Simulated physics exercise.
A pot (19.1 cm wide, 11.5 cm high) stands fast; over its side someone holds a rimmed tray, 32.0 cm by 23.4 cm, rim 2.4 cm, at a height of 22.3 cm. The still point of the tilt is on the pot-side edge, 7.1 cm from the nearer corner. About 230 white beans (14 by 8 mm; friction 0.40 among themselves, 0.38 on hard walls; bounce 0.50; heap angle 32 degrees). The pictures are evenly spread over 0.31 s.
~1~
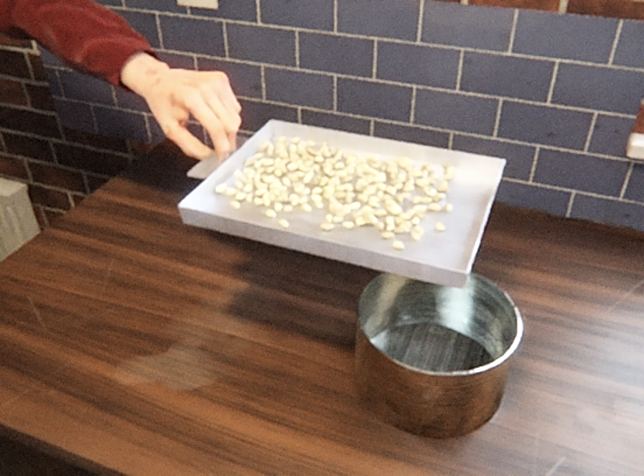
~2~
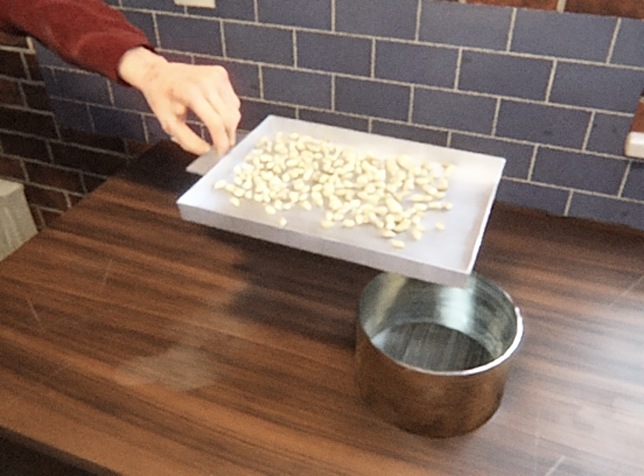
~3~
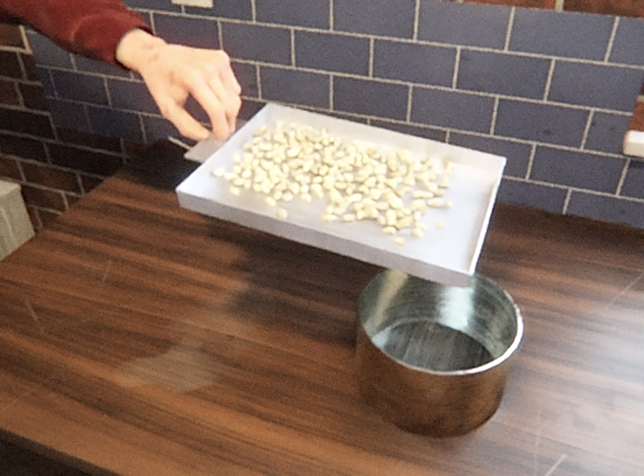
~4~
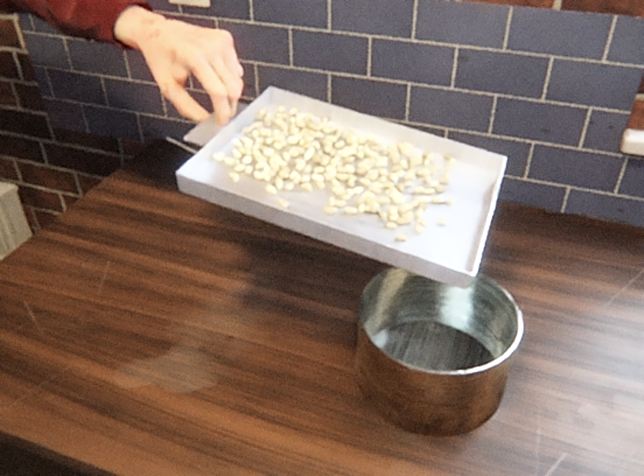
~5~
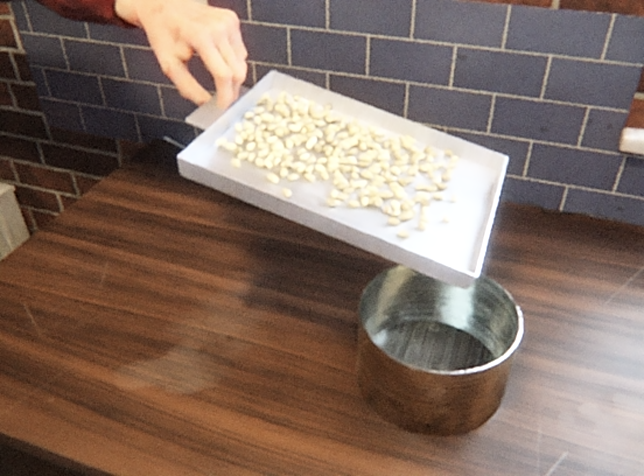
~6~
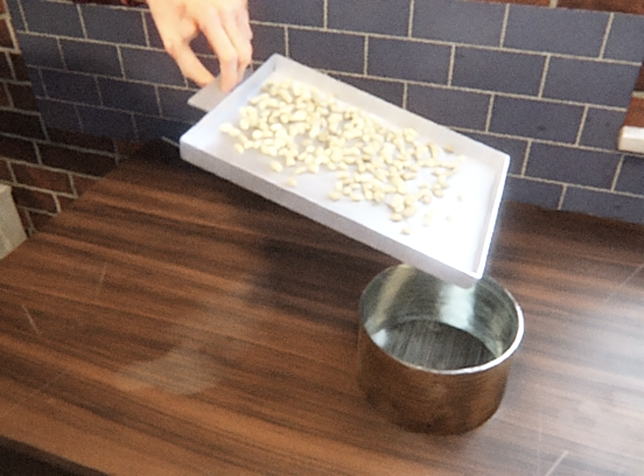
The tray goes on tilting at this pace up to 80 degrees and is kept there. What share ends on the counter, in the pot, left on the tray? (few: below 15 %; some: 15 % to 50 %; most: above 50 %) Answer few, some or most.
Counter: Some, pot: Few, tray: Most.
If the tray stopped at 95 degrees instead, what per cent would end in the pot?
Then about 25 per cent.
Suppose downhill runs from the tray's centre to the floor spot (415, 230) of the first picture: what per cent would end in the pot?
About 20 per cent.
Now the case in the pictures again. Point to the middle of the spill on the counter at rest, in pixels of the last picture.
At about (616, 384).
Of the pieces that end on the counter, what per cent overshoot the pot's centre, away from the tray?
About 100 per cent.
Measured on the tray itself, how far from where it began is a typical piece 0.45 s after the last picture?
Some 15 cm.
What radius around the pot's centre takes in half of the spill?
Roughly 26 cm.
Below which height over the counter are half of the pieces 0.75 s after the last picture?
Some 24 cm.
Then, 0.45 s after the last picture, tilt 47 degrees; the tray holds 100 %, the pot 0 %.
Then, 0.75 s after the last picture, tilt 67 degrees; the tray holds 75 %, the pot 0 %.
Then, 1.15 s after the last picture, tilt 80 degrees; the tray holds 65 %, the pot 5 %.
In the end, counter 30 %, pot 5 %, tray 65 %.
